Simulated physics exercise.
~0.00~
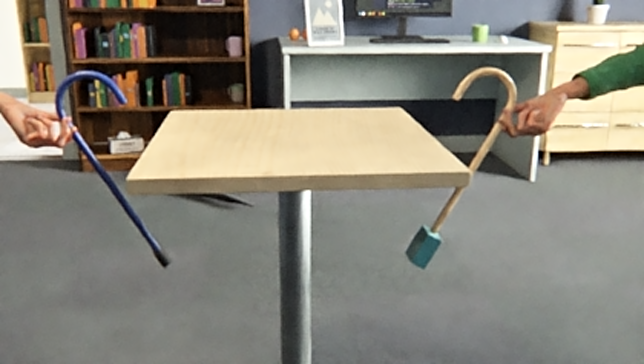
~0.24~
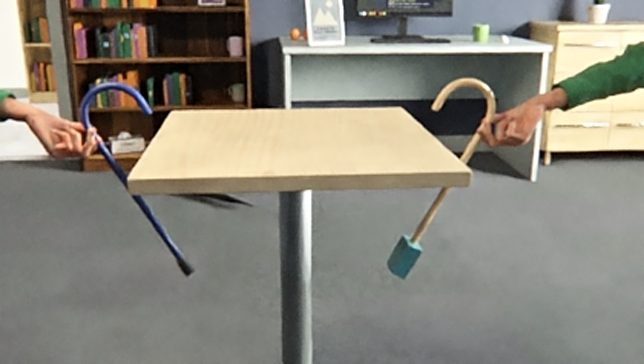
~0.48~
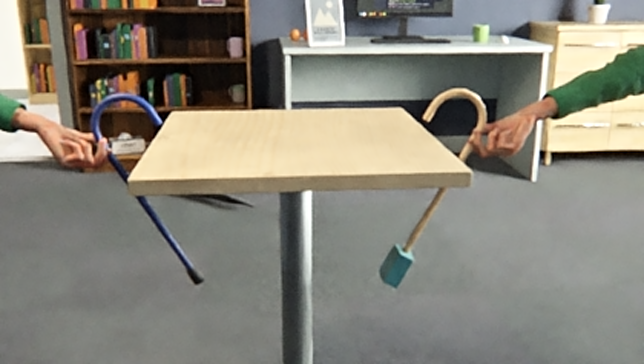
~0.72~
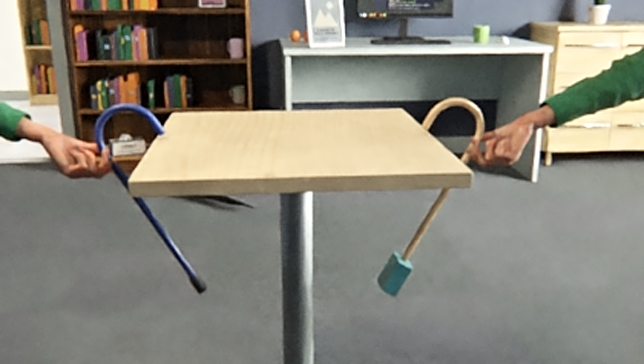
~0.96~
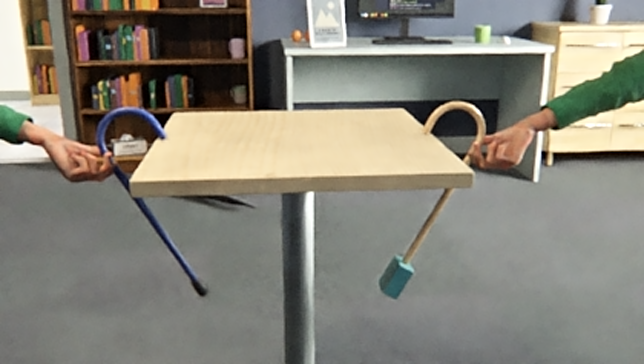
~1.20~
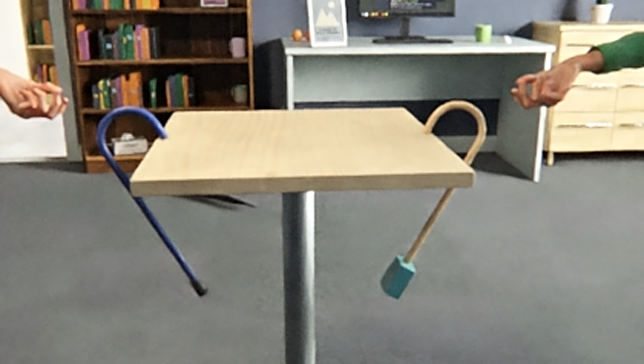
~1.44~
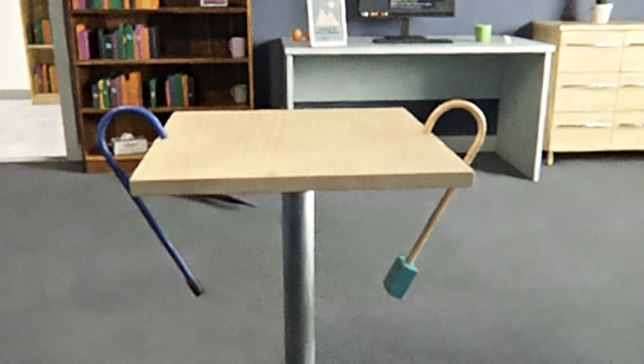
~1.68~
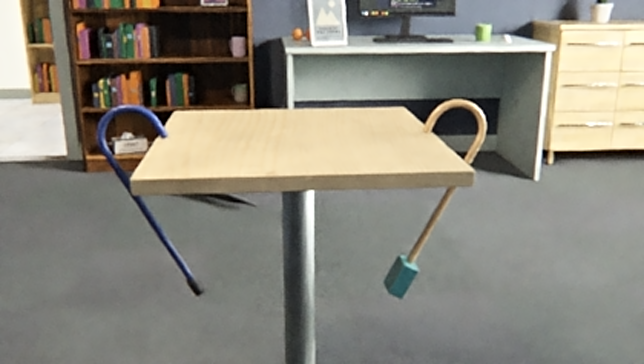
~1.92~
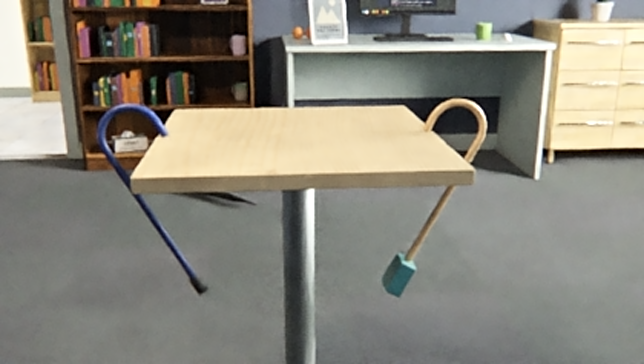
Two hands hooking a blue cane and a turquoise-ended brush over opposite table edges, then letting go and leaving both hanging.
